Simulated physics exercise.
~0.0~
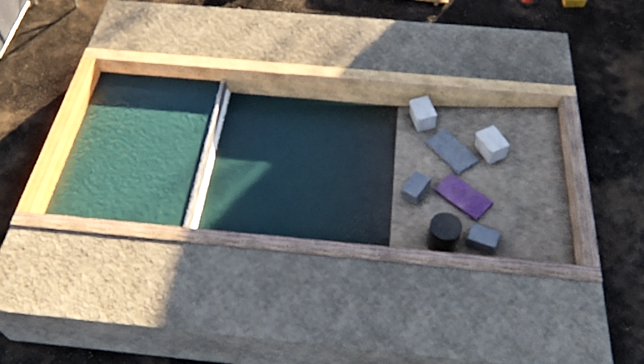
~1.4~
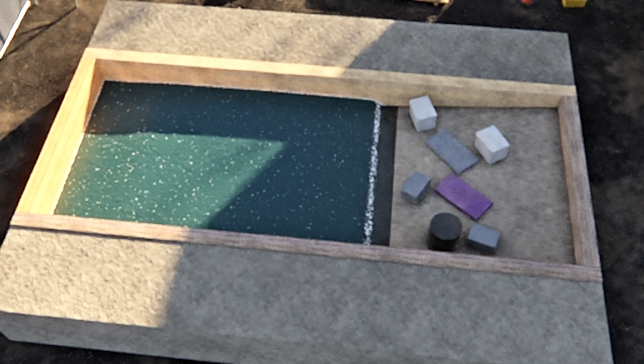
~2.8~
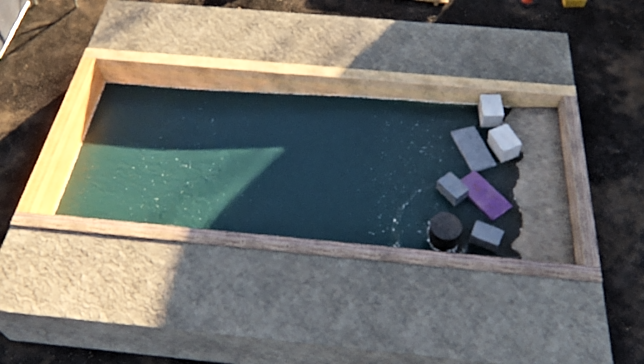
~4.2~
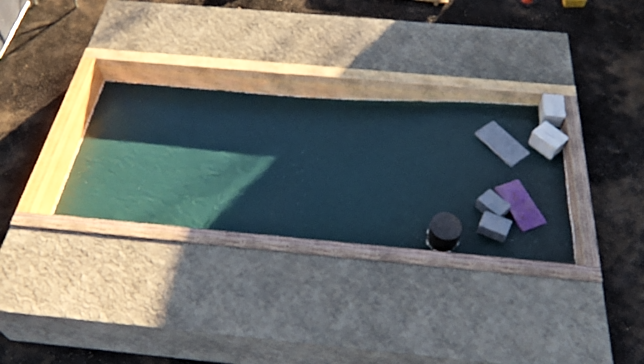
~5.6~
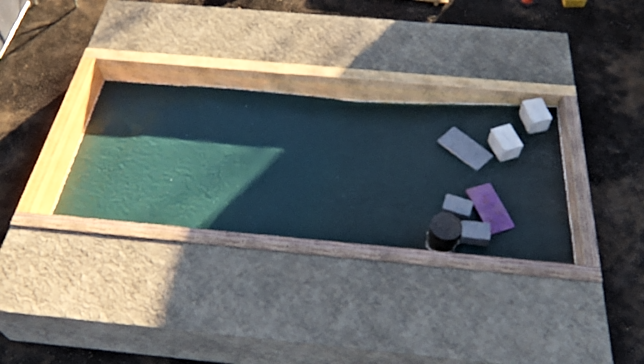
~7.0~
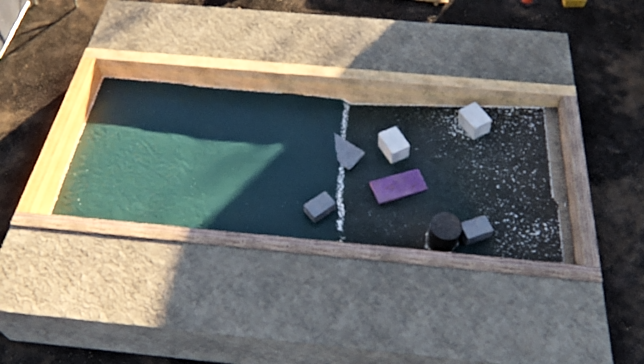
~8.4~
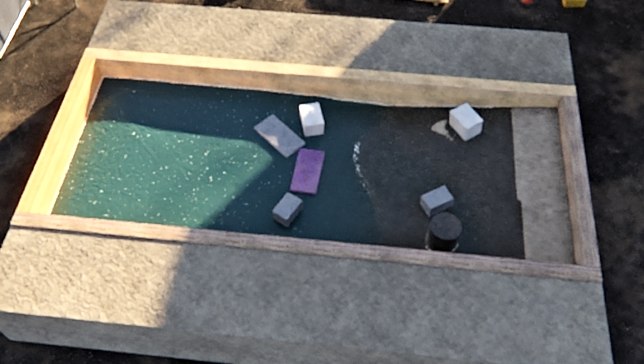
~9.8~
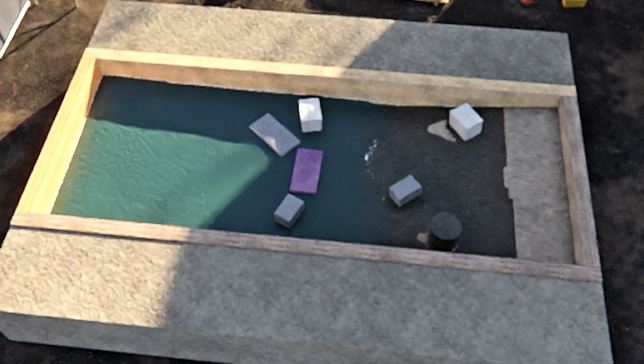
Green water stands behind a pale barrier at the left of a long, timber-edged basin, seen from high up, with dark ground between it and a sandy bed at the right. On the sand lie two white blocks, a flat grey slab, two smaller grey blocks, a purple slab and a black cylinder. The barrier goes, and the water rushes right with a foaming edge, pushing the loose pieces toward the far end while the cylinder stays put. Then the water draws back, carrying them left. Finally the purple slab floats near the middle beside other pieces, while one white block rests at the right.
